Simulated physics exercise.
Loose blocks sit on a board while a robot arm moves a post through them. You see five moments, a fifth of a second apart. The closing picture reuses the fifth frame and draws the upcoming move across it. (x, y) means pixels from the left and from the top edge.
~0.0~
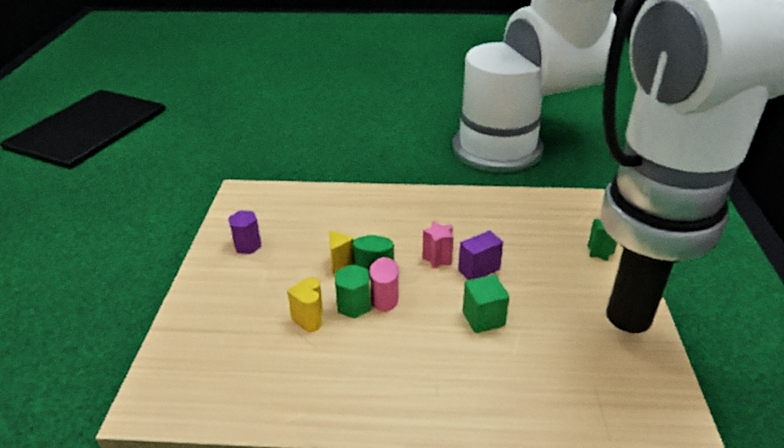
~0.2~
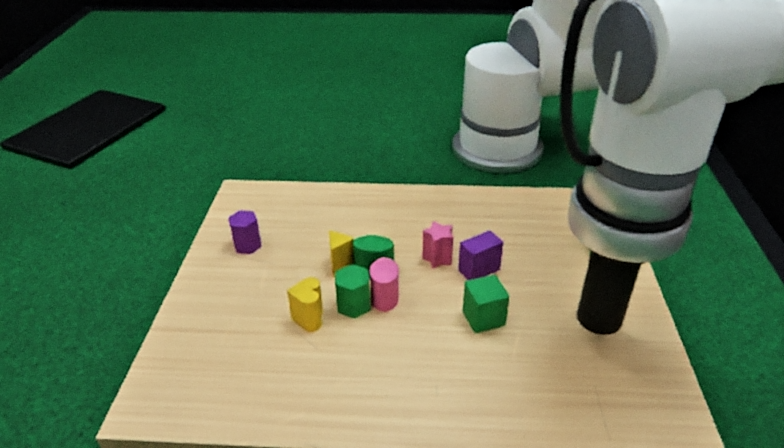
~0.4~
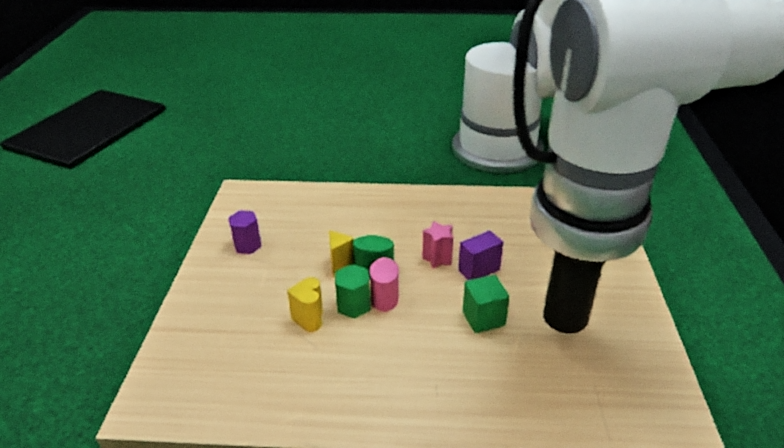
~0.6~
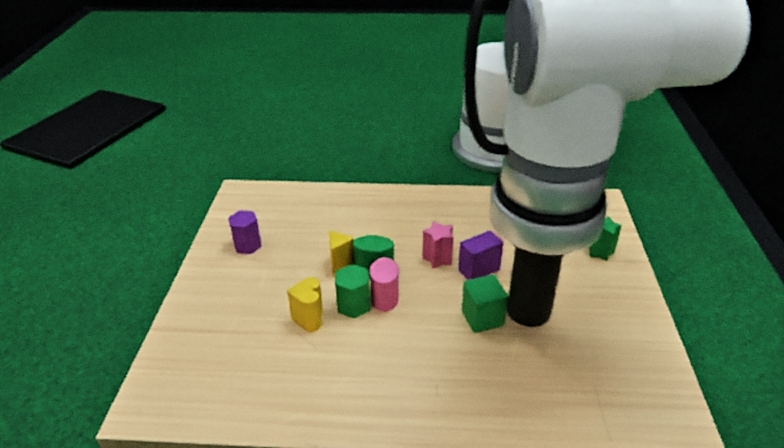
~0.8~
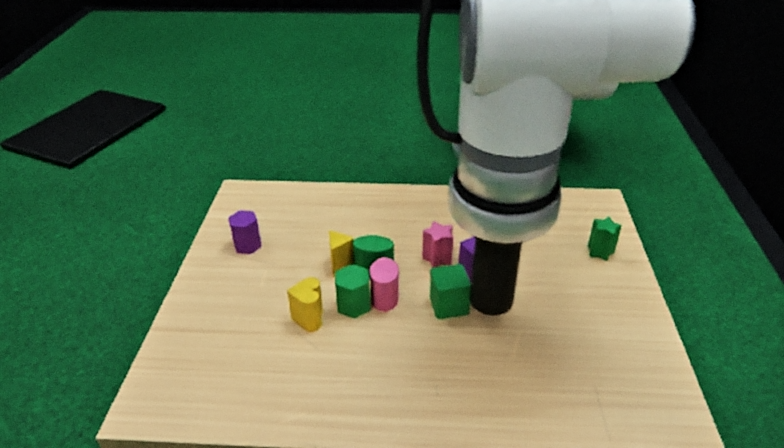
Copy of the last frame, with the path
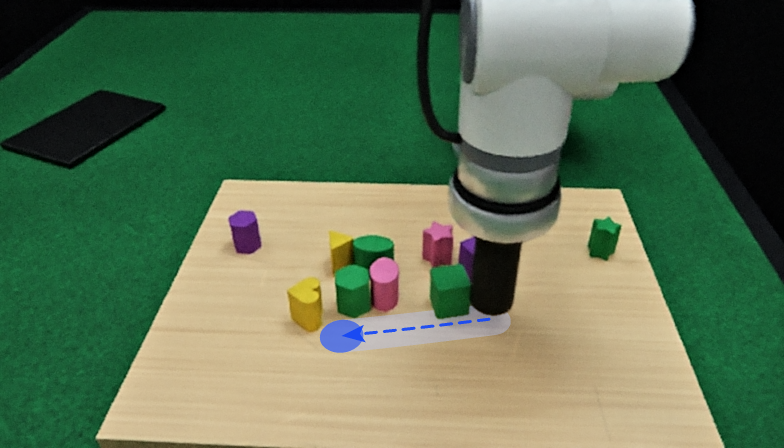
A robot arm moves its black post leftward across a wooden board scattered with colourful blocks, then meets the green square block and pushes it left, while the yellow heart-shaped block and the other nearby pieces stay still.
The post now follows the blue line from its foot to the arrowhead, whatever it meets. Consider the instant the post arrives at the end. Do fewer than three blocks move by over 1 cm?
I'd say yes.
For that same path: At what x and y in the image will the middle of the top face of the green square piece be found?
Close to (417, 271).
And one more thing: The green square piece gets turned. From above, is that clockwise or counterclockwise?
Clockwise.
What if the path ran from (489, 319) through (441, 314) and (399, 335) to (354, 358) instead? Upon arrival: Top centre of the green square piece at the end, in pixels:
I'd expect the centre of its top face to be at (411, 267).
Path on the board, in a line from (489, 319) to (342, 336).
The first path, step by step. One third of the way, post (441, 307); green square piece (423, 272), turned 70° clockwise.
Two thirds of the way, post (391, 312); green square piece (417, 271), turned 90° clockwise.
At the end, post (340, 317); green hexagon in place; green square piece (417, 271), turned 90° clockwise.
